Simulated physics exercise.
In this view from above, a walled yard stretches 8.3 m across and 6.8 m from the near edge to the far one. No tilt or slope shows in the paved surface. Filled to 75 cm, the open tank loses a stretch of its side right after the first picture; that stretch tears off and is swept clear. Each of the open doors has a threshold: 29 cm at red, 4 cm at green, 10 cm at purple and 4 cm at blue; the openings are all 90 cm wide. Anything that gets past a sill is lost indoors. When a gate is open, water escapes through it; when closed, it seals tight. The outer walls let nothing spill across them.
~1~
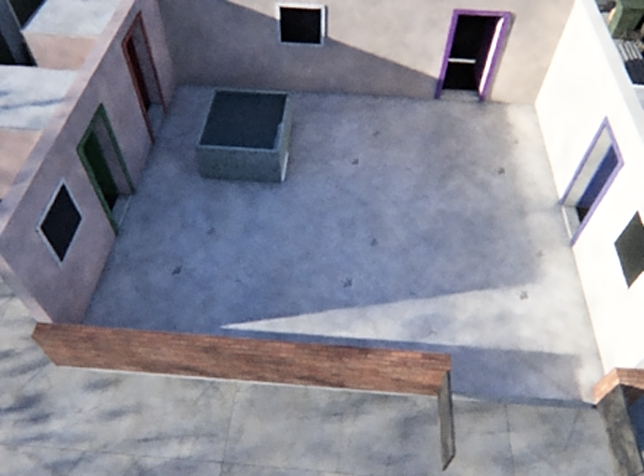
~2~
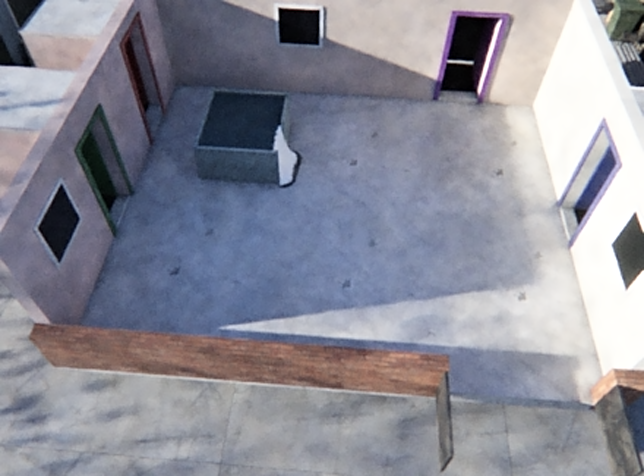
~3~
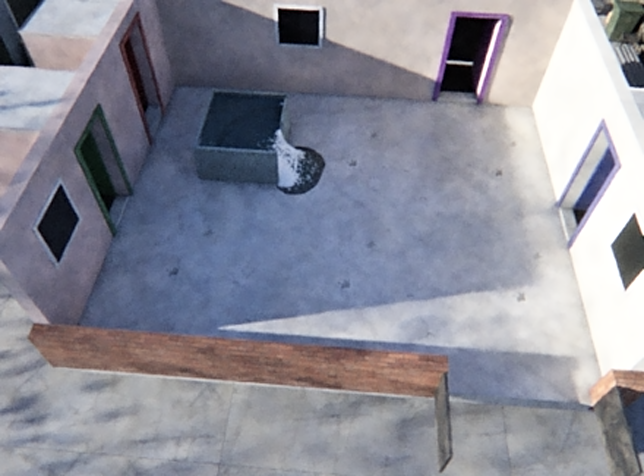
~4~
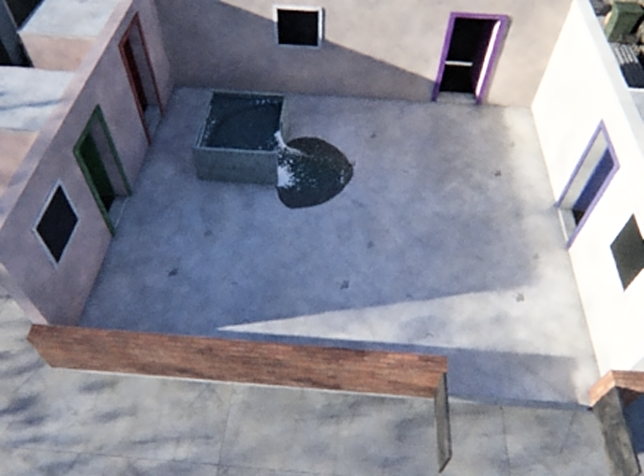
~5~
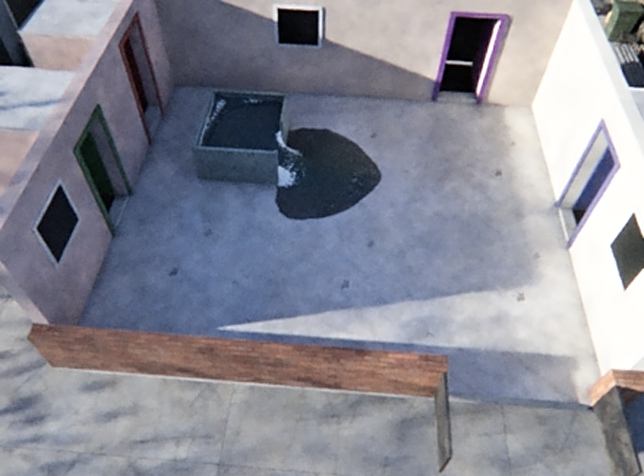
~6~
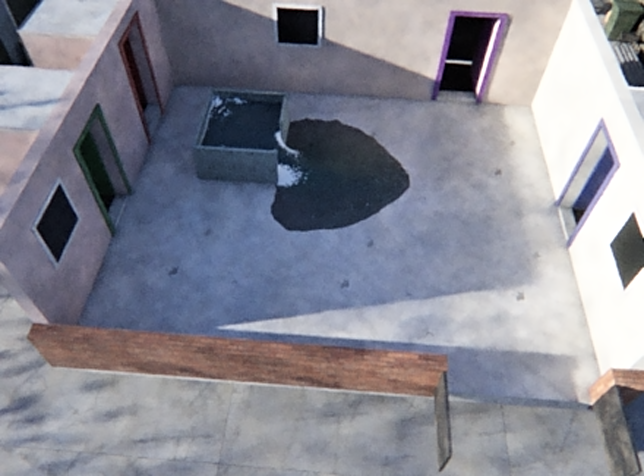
We see a walled yard from above with a square open tank near the back left; its right side breaks open, and water pours through the gap, spreading rightward across the paved floor in a widening dark pool.
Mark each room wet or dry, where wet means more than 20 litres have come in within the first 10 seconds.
Red door - dry, green door - dry, purple door - dry, blue door - wet.
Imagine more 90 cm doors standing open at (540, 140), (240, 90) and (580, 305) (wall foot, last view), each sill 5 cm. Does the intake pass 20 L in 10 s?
Note, doorways in listed order: Goes beyond, stays short, goes beyond.
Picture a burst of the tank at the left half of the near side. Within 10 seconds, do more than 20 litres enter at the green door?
Measured against that limit, the green door goes beyond it.
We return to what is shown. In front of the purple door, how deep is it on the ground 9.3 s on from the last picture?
It comes to near 4.0 cm.
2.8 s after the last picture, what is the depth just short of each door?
You'd see red at 0 cm, green at 0 cm, purple at 5 cm and blue at 12 cm.
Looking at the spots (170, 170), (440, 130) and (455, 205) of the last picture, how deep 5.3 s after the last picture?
Roughly 0, 8, 2 cm.
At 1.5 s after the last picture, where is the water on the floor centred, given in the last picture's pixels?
Pixel position near (335, 171).
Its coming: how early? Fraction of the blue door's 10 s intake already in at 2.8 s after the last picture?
Around 50 percent.
Then, 0.7 s after the last picture water covers 30 % of the floor and is deepest (38 cm) near (282, 173); red door not reached, green door not reached, purple door not reached, blue door not reached.
Then, 1.5 s after the last picture water covers 50 % of the floor and is deepest (26 cm) near (282, 173); red door not reached, green door not reached, purple door 5 cm at the sill, 0 L in, blue door 9 cm at the sill, 4 L in.
Then, 2.8 s after the last picture water covers 55 % of the floor and is deepest (24 cm) near (602, 388); red door not reached, green door not reached, purple door 5 cm at the sill, 0 L in, blue door 12 cm at the sill, 65 L in.
Then, 5.3 s after the last picture water covers 55 % of the floor and is deepest (11 cm) near (282, 173); red door not reached, green door not reached, purple door 7 cm at the sill, 0 L in, blue door 8 cm at the sill, 107 L in.
Then, 9.3 s after the last picture water covers 60 % of the floor and is deepest (6 cm) near (602, 388); red door not reached, green door not reached, purple door 4 cm at the sill, 1 L in, blue door 4 cm at the sill, 125 L in.
